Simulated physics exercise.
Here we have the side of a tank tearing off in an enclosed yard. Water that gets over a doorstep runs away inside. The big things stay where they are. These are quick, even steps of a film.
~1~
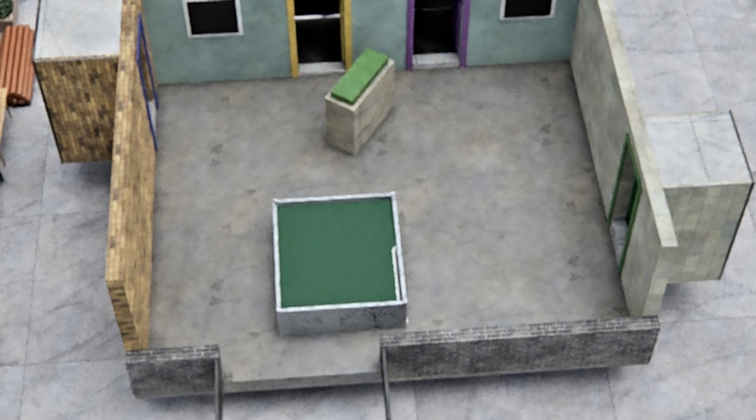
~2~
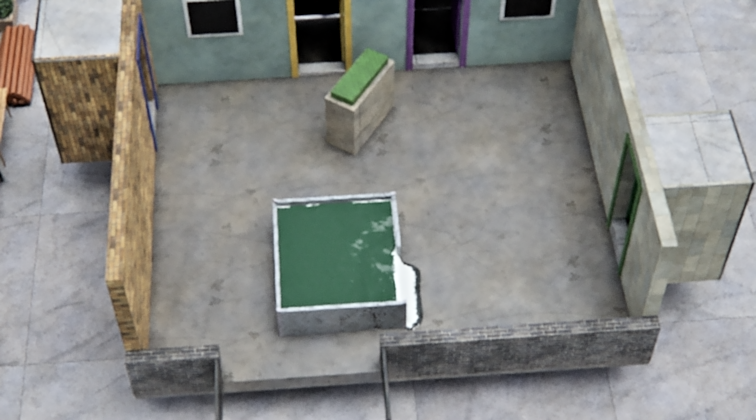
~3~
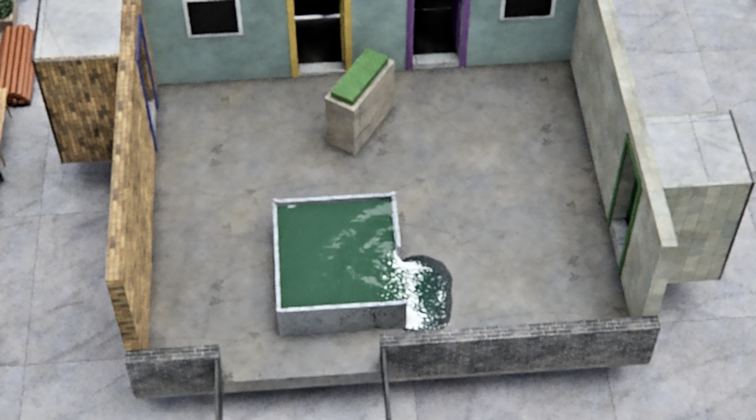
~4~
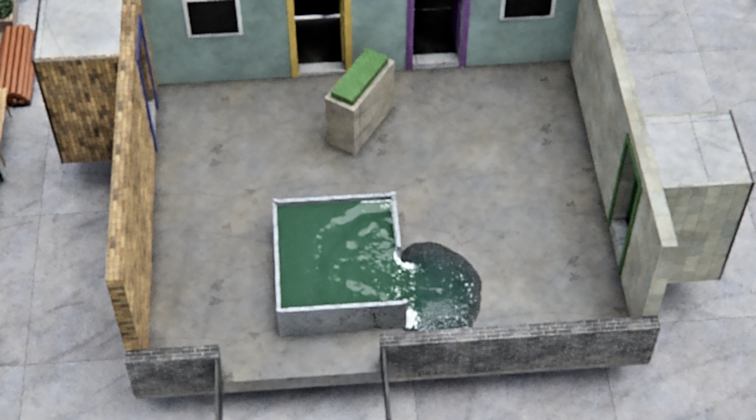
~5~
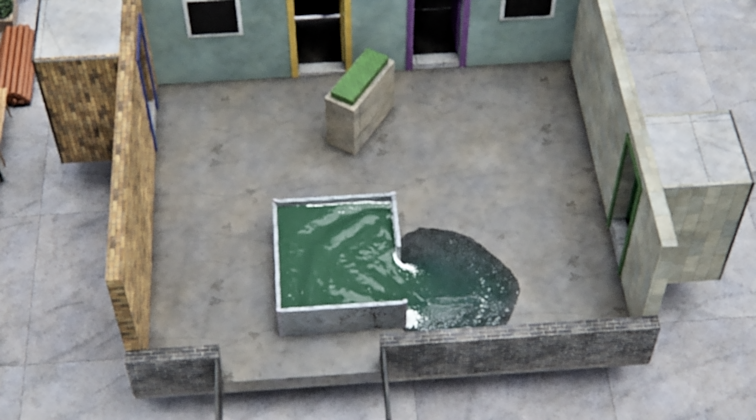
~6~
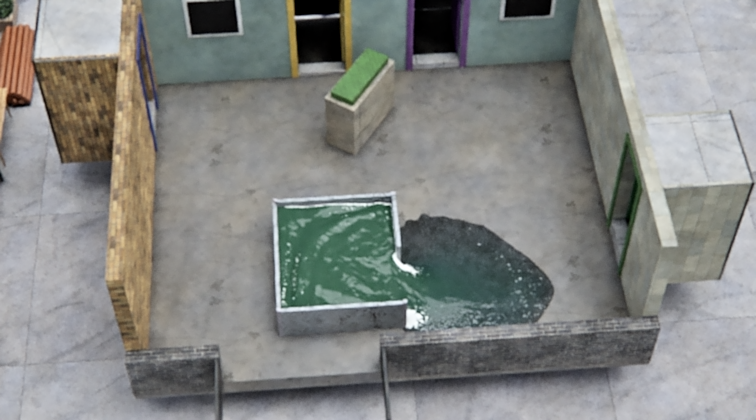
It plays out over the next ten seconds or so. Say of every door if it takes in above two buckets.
In the end: The green door holds within the limit; the blue door holds within the limit; the purple door holds within the limit; the yellow door holds within the limit.
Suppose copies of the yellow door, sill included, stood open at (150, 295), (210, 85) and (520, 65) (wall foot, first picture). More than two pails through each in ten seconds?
In that order: Holds, stays under, goes over.
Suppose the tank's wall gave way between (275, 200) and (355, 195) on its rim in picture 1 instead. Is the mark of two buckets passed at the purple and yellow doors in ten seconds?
My reading: Purple door stays under; yellow door is over.
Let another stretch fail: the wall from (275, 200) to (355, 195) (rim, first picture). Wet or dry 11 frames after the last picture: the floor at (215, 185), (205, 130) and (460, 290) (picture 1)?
In that order: Flooded, under water, no water.
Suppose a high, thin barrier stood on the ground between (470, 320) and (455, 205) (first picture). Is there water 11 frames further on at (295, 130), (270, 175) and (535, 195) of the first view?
As listed: Dry, dry, free of water.
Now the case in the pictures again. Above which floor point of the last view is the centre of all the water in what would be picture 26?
I would point to (454, 266).
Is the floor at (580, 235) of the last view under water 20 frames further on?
Verdict: Under water.
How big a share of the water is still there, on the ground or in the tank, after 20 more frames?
Close to 100 %.
A moment on, water covers 20 % of the floor; the green door wet at the sill, nothing in, the blue door not reached, the purple door not reached, the yellow door not reached.
Next, water covers 25 % of the floor; the green door wet at the sill, nothing in, the blue door not reached, the purple door not reached, the yellow door not reached.
Then, water covers 30 % of the floor; the green door wet at the sill, nothing in, the blue door not reached, the purple door not reached, the yellow door not reached.
Later, water covers 50 % of the floor; the green door wet at the sill, nothing in, the blue door not reached, the purple door wet at the sill, nothing in, the yellow door wet at the sill, nothing in.
In the end, water covers 85 % of the floor; the green door wet at the sill, nothing in, the blue door wet at the sill, nothing in, the purple door wet at the sill, nothing in, the yellow door wet at the sill, nothing in.
